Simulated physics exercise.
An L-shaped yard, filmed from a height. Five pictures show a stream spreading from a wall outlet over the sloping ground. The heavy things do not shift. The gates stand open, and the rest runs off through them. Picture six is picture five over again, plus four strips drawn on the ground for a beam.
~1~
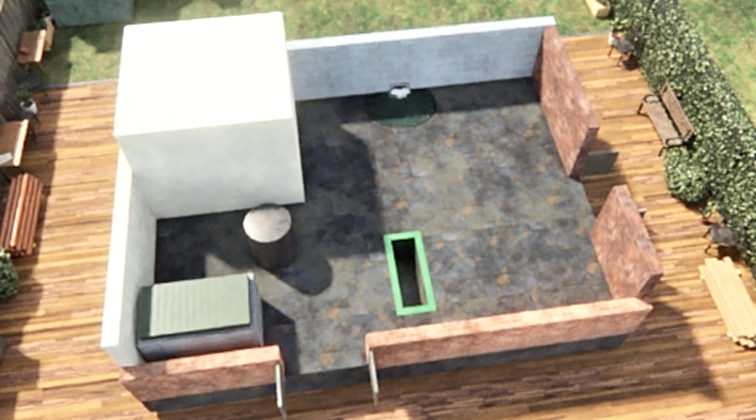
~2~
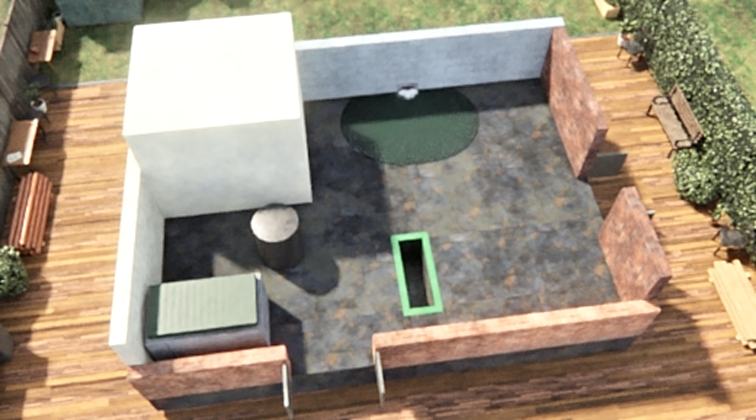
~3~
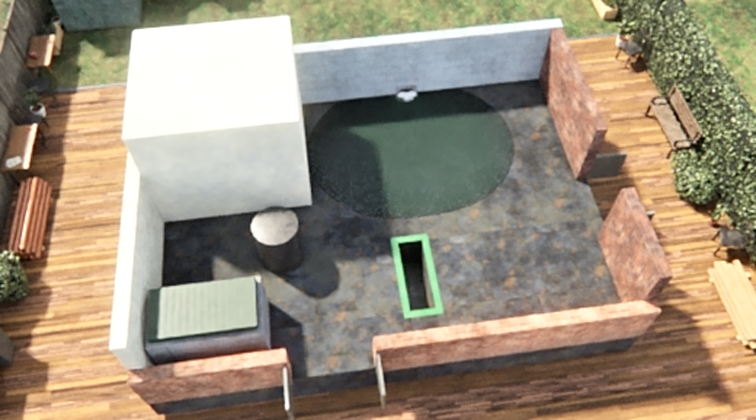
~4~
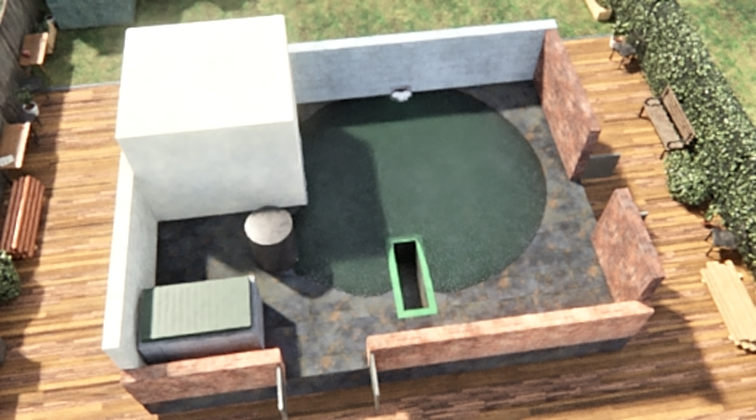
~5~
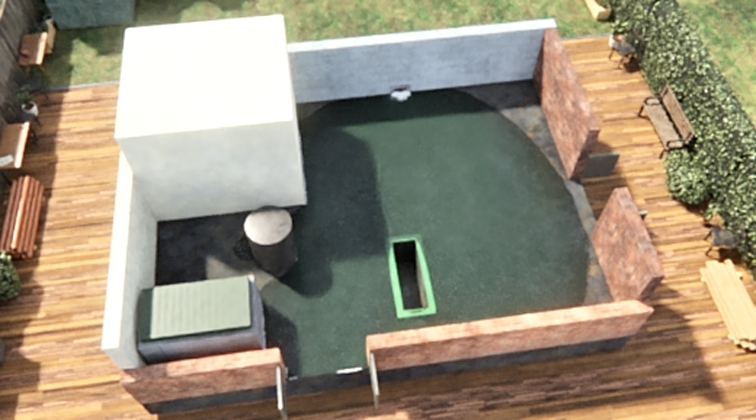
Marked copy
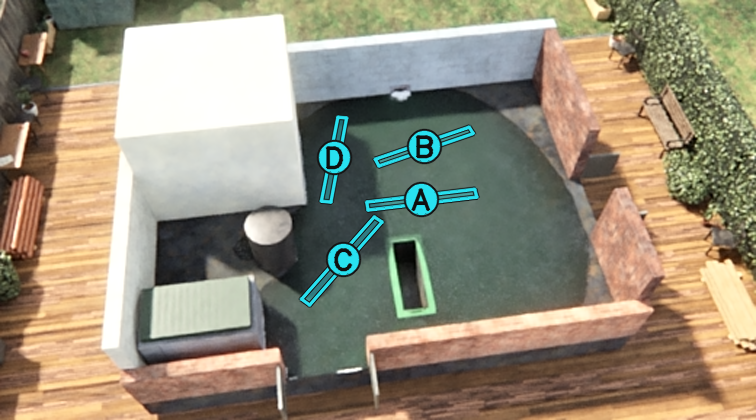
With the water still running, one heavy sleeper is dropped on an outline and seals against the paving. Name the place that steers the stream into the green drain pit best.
Take D.
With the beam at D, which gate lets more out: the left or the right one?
The left one.
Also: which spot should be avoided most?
A.
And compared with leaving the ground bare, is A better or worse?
It is worse.
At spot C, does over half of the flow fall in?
No, it does not.
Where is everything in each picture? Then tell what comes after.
In the first frame, outfall at (399, 87); green drain pit at (409, 272); open gate at (325, 358); open gate at (578, 205); 4 % of the ground under water, visible out to (424, 119); green drain pit still dry.
In the second frame, 13 % of the ground under water, visible out to (400, 163); green drain pit still dry.
In the third frame, 29 % of the ground under water, visible out to (361, 209); green drain pit still dry.
In the fourth frame, 51 % of the ground under water, visible out to (355, 289); green drain pit taking water.
In the fifth frame, 74 % of the ground under water, visible out to (282, 331); green drain pit taking water.
In cyan, A from (367, 206) to (475, 193); B from (377, 162) to (471, 130); C from (305, 302) to (378, 219); D from (326, 201) to (342, 117).
With A, about 19 % of the stream goes into the green drain pit, about 81 % out by the gates.
With B, about 29 % of the stream goes into the green drain pit, about 71 % out by the gates.
With C, about 29 % of the stream goes into the green drain pit, about 69 % out by the gates.
With D, about 40 % of the stream goes into the green drain pit, about 59 % out by the gates.
